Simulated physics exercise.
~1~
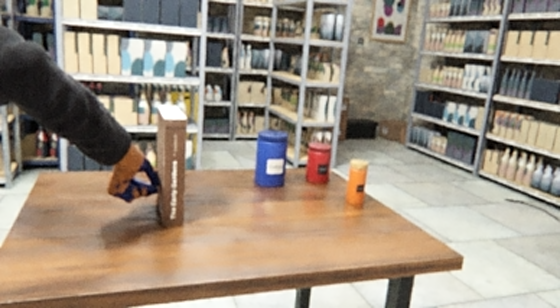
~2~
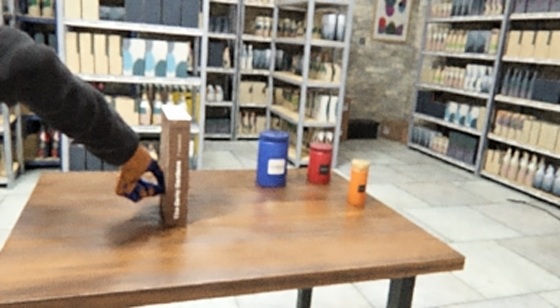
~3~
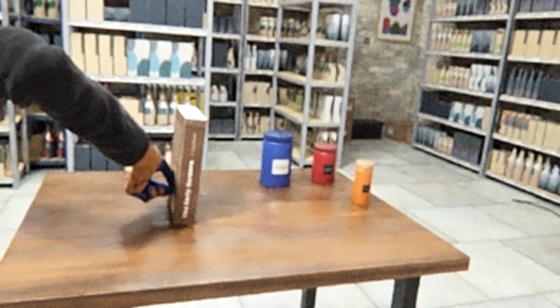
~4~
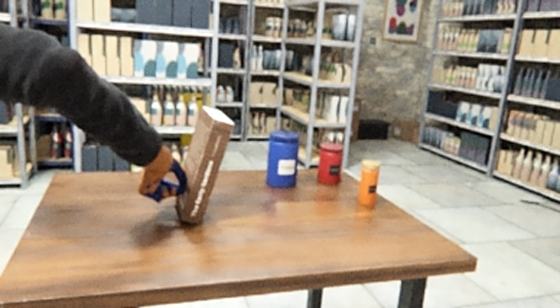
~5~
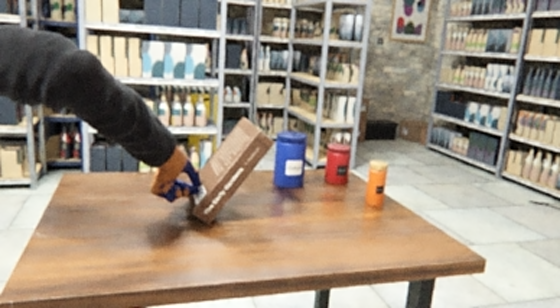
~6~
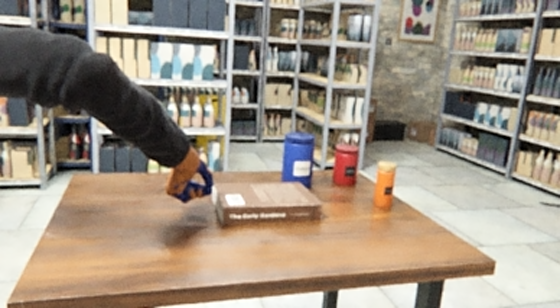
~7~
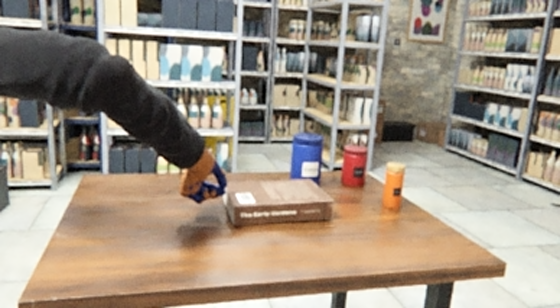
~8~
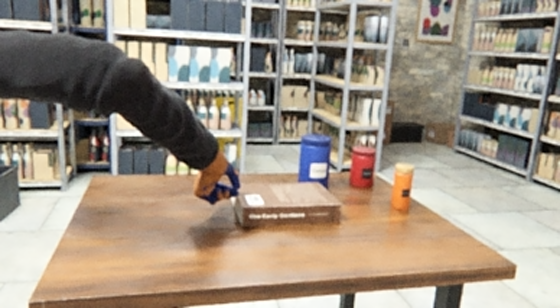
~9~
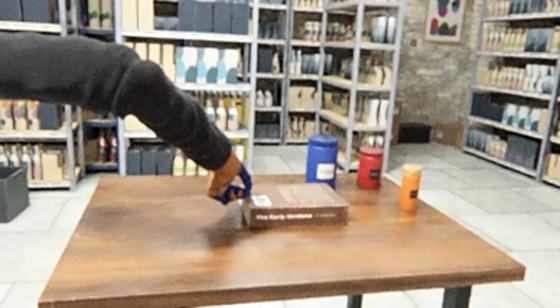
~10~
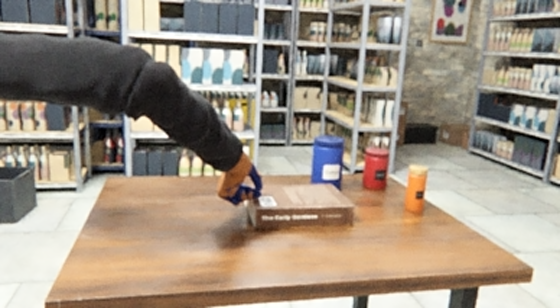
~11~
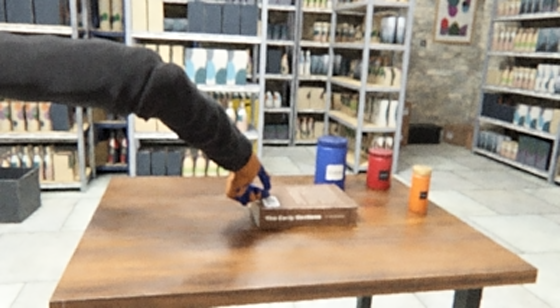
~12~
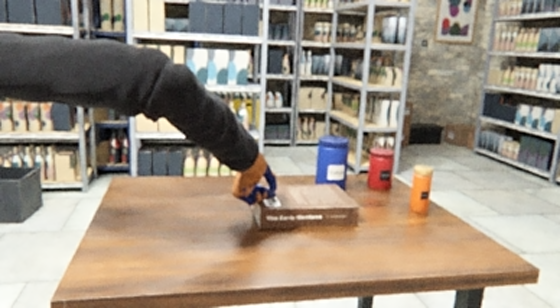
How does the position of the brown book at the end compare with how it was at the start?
At the start the brown book stands upright on the table, and by the end it is lying on its side.
